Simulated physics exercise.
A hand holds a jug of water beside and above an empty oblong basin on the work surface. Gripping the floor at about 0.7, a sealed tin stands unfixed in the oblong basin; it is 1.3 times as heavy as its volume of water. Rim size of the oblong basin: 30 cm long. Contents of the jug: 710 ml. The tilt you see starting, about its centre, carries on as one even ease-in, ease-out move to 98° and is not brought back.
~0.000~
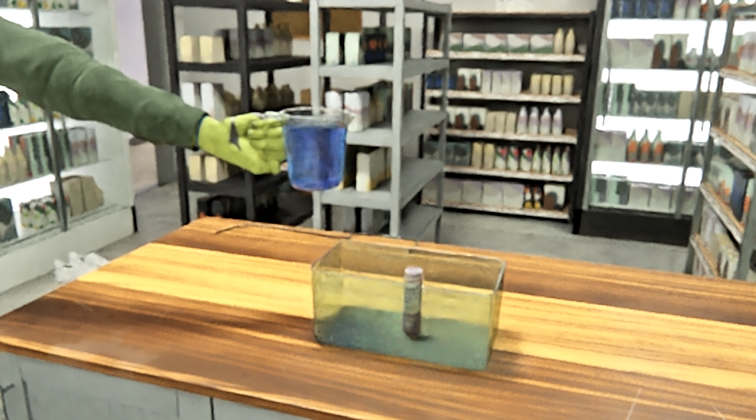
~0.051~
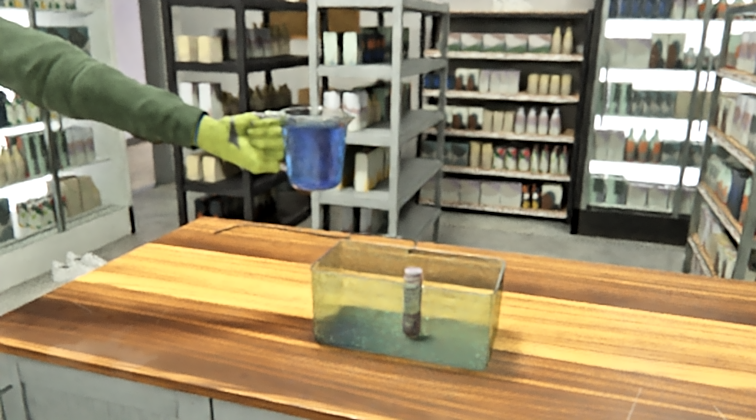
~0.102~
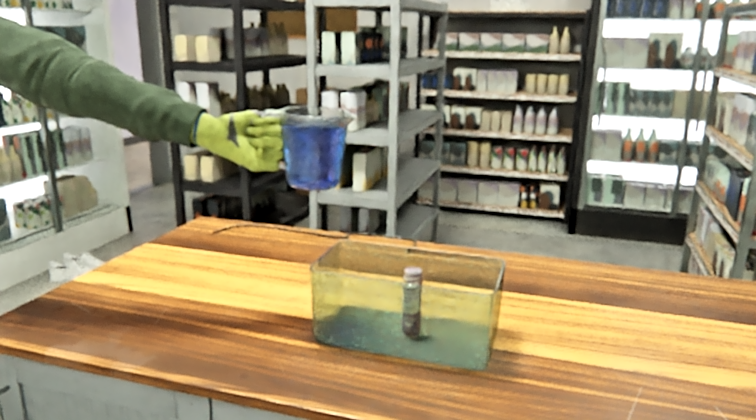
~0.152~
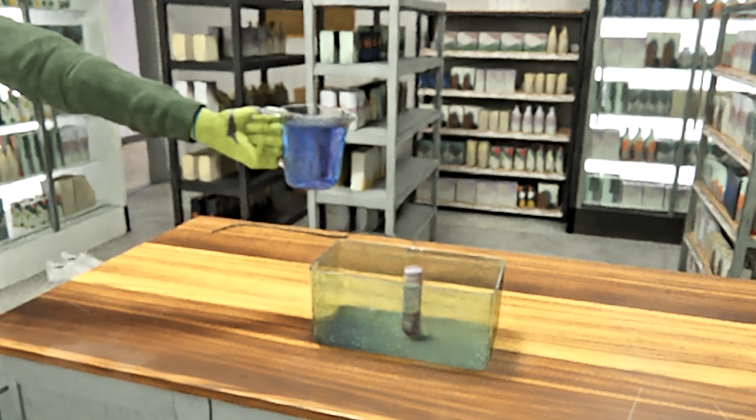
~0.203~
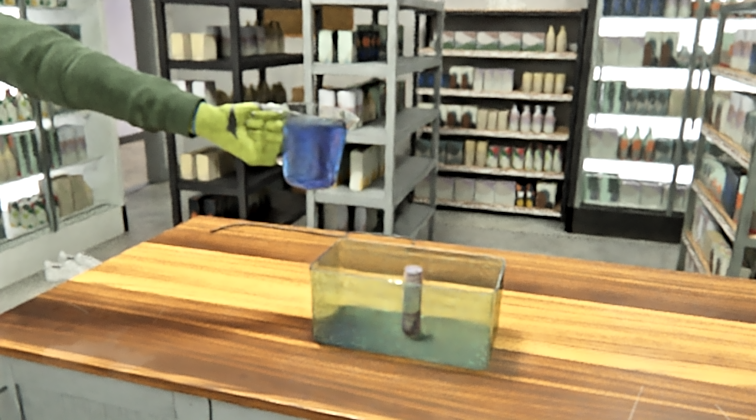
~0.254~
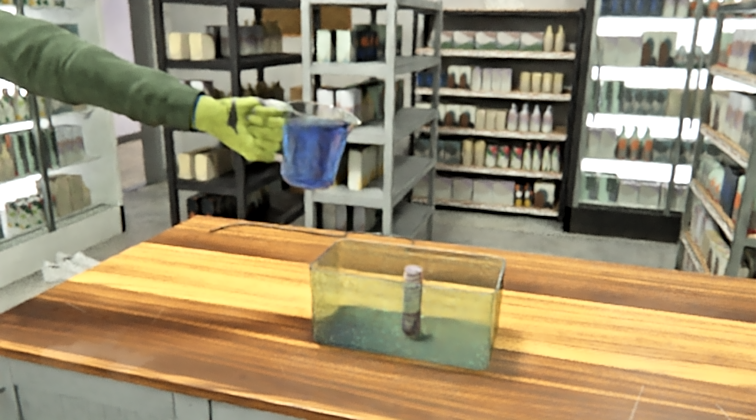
A gloved hand held a jug of blue liquid above and left of a glass basin with a small tin standing in it, then slowly tilted the jug slightly to the right.
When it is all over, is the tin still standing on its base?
It overturns.
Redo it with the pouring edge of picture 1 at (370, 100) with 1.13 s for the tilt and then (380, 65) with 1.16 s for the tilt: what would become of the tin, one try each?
Try 1: Still standing; try 2: Still standing.
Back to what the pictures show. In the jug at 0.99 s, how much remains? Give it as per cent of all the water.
Remaining share: Approx. 30 %.
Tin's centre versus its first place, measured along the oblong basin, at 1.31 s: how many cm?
Around 8 centimetres.
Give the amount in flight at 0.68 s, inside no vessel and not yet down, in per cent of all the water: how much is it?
Some 18 % is the figure.
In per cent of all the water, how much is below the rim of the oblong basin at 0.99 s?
About 46 %.
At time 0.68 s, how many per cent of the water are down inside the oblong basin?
About 3 per cent.
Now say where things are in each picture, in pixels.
The first picture shows tilt 0°; pouring edge (355, 116); surface from (288, 122) to (346, 126); the oblong basin's rim runs from (326, 255) to (500, 278); the tin's top is at (413, 273).
The second picture shows tilt 0°; pouring edge (355, 116); surface from (288, 121) to (346, 125).
The third picture shows tilt 2°; pouring edge (356, 117); surface from (288, 121) to (346, 126).
The fourth picture shows tilt 4°; pouring edge (357, 118); surface from (288, 120) to (347, 125).
The fifth picture shows tilt 7°; pouring edge (358, 120); surface from (289, 119) to (349, 125).
The sixth picture shows tilt 11°; pouring edge (360, 123); surface from (290, 120) to (352, 125).
Then, 0.68 s in, the tilt is 62° and 80 per cent is still to pour; the tin stands where it began.
Then, 0.99 s in, the tilt is 93° and 30 per cent is still to pour; the tin stands where it began.
Then, 1.31 s in, the tilt is 98° and 3 per cent is still to pour; the tin lies on its side.
Then, 1.66 s in, the tilt is 98° and 0 per cent is still to pour; the tin lies on its side.
Finally, the tin lies on its side.
